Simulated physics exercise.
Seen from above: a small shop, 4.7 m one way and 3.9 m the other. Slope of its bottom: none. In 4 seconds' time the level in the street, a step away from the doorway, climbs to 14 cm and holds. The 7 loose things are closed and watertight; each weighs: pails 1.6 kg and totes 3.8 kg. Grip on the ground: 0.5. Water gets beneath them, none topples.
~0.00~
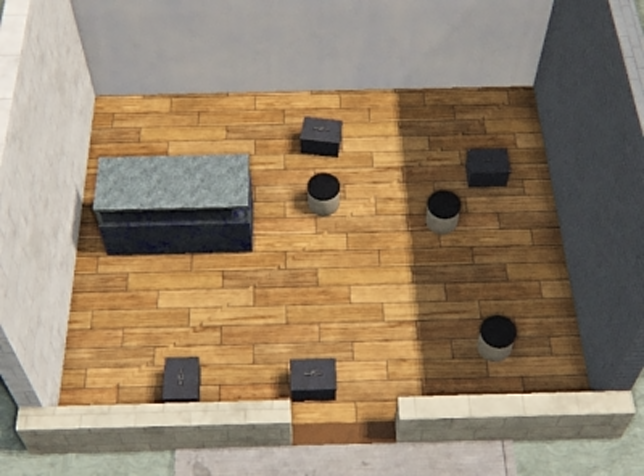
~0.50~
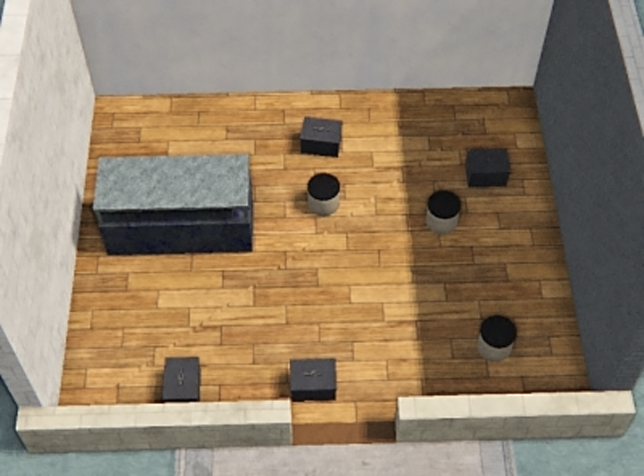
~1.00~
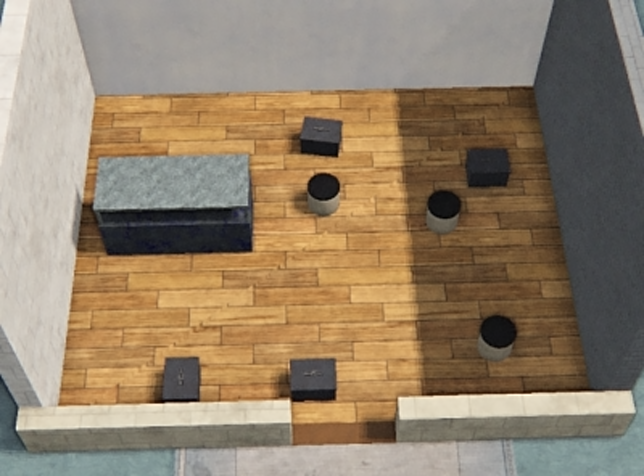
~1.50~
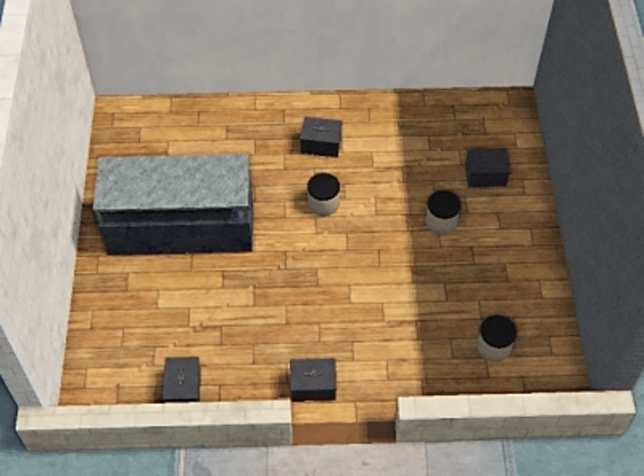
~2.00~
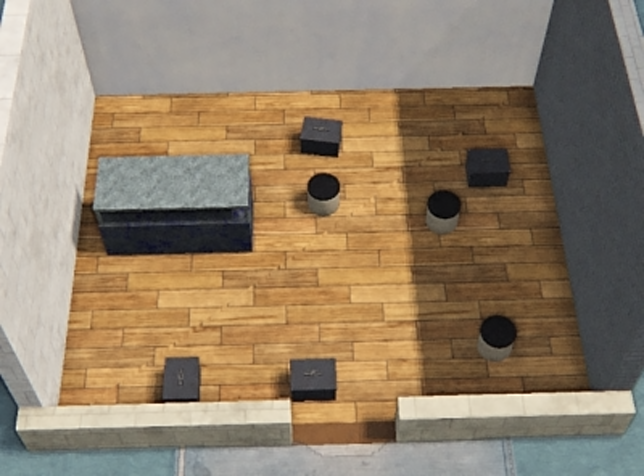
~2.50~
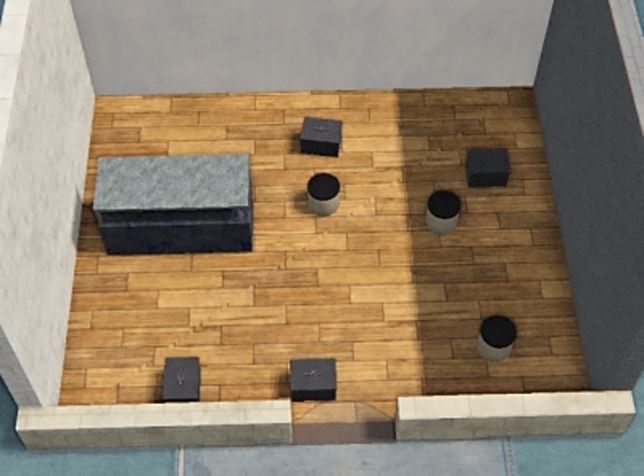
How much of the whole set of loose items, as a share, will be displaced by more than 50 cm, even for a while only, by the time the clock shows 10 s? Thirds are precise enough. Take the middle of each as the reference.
It's going to be somewhere in the middle, I reckon.
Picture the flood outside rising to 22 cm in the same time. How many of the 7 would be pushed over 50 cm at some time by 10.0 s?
Then the count would be 5.
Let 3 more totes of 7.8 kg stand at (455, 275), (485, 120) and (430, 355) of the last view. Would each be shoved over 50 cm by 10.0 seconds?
Note, in order of listing: Stays below the threshold, stays below the threshold, stays below the threshold.
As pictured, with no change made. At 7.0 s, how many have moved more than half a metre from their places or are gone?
By then the count is 2.
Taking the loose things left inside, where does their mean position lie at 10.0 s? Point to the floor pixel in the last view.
Averaged position, last view: Near pixel (331, 210).
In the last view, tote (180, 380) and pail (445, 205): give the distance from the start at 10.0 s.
In that order: 0 cm, 140 cm.
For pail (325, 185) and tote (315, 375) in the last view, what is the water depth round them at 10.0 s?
First about 3 cm, second about 3 cm.
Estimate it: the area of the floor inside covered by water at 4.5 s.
I'd put it close to 4.0 m2.
After 3.5 s 0 of 7 are over 50 cm from their spots; 0 afloat.
After 4.5 s 1 of 7 are over 50 cm from their spots; 0 afloat.
After 7.0 s 2 of 7 are over 50 cm from their spots; 2 afloat.
After 10.0 s 4 of 7 are over 50 cm from their spots, and 4 have been at some point; 5 afloat.
